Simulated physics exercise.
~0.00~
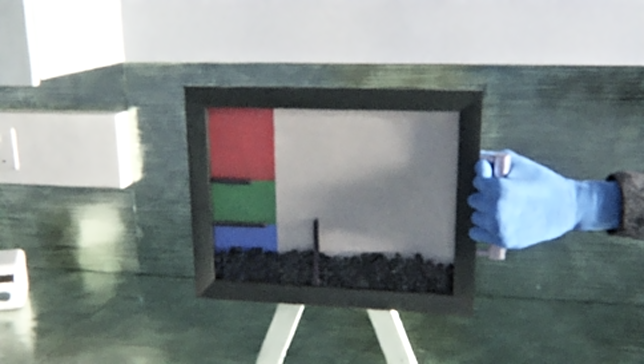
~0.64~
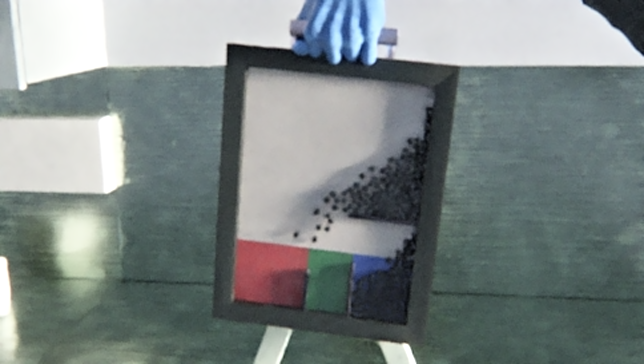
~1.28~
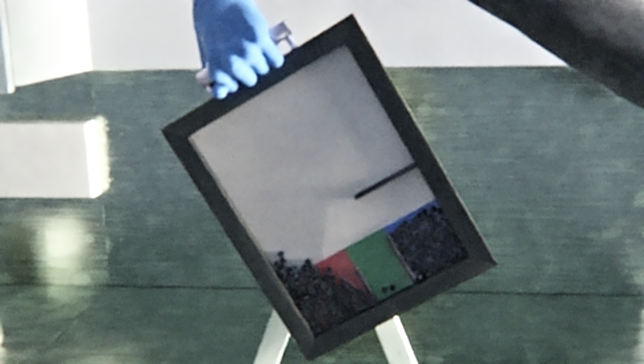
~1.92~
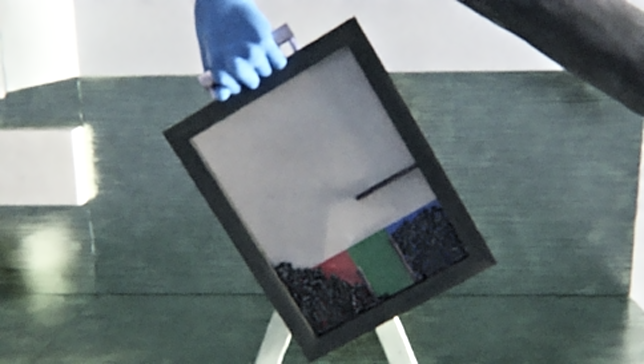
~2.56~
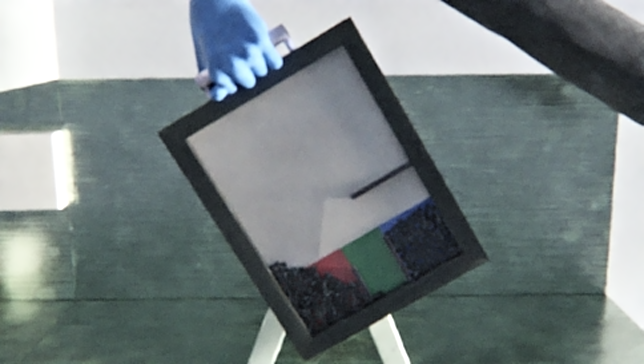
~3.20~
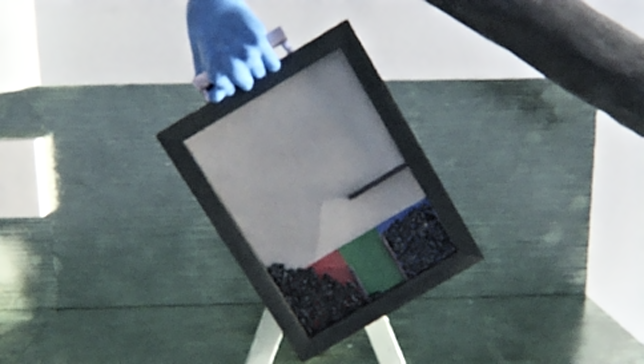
A blue-gloved hand turned a dark-framed display case anticlockwise on its stand, sending the small black beads from the bottom tumbling across, until it stopped tilted with beads heaped over the red and blue pockets and the green one left nearly empty.
